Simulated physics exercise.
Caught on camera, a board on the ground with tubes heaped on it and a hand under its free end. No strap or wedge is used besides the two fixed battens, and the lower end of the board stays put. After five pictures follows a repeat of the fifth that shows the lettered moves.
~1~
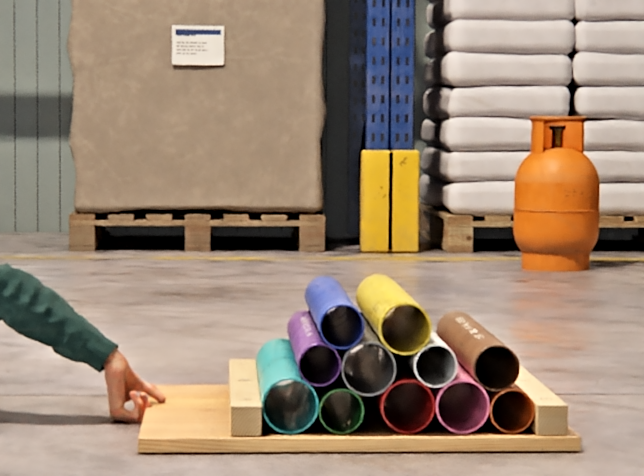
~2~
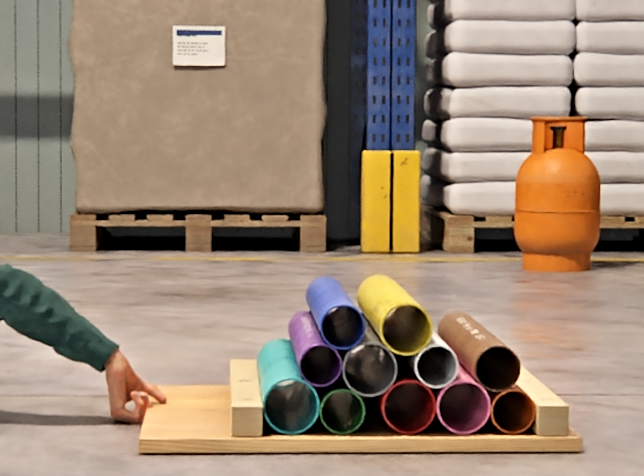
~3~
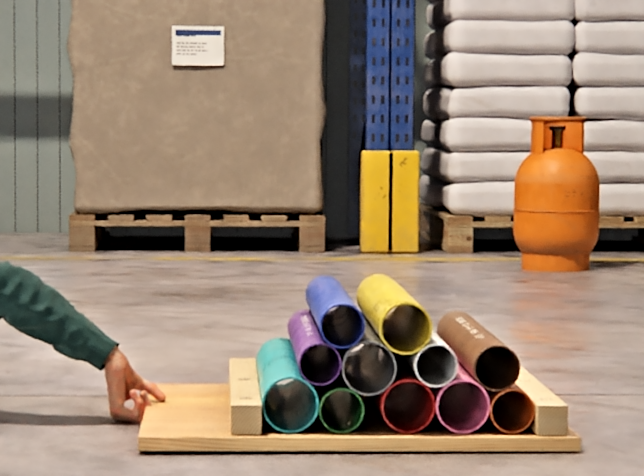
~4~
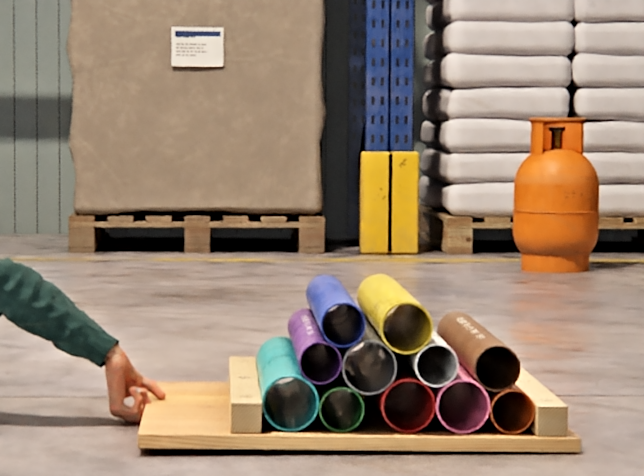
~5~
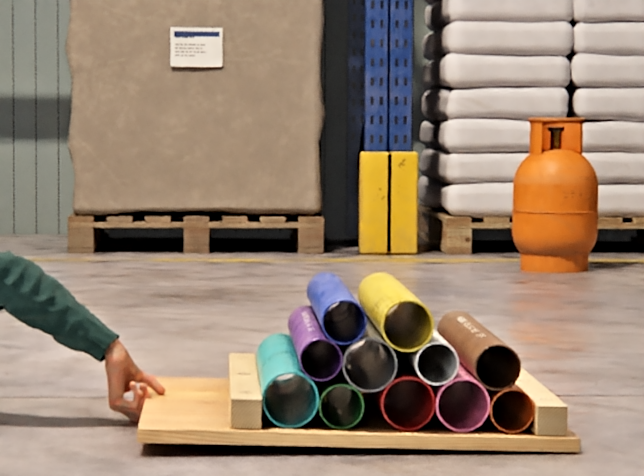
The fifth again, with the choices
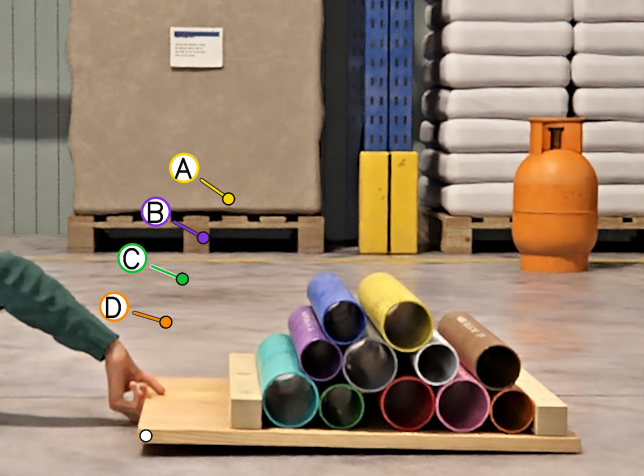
In a warehouse, a pile of colourful tubes sits between wooden blocks on a board on the floor, while a green-sleeved hand holds the board's left end. At first nothing visibly moves; then the hand lifts that end very slightly, tilting the board a little, and the tubes stay piled together.
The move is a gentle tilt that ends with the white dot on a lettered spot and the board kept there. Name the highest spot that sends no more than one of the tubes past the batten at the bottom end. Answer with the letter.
Mark C is as high as it can go.
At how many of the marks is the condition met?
Two of the four.
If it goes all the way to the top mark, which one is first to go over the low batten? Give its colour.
First is the brown one.
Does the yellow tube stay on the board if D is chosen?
The yellow tube: Yes.
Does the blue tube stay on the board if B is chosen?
No, with B.
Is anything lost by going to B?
Yes, at B.
On the marked copy, A at (228, 199); B at (204, 238); C at (182, 279); D at (166, 322); the white dot at (146, 436).
Taking C. A third of the way, board at 15°.
Two thirds of the way, board at 23°.
When it is over, board at 23°, one over the low batten (brown).
As for the rest, A six over the low batten; B six over the low batten; D none over the low batten.
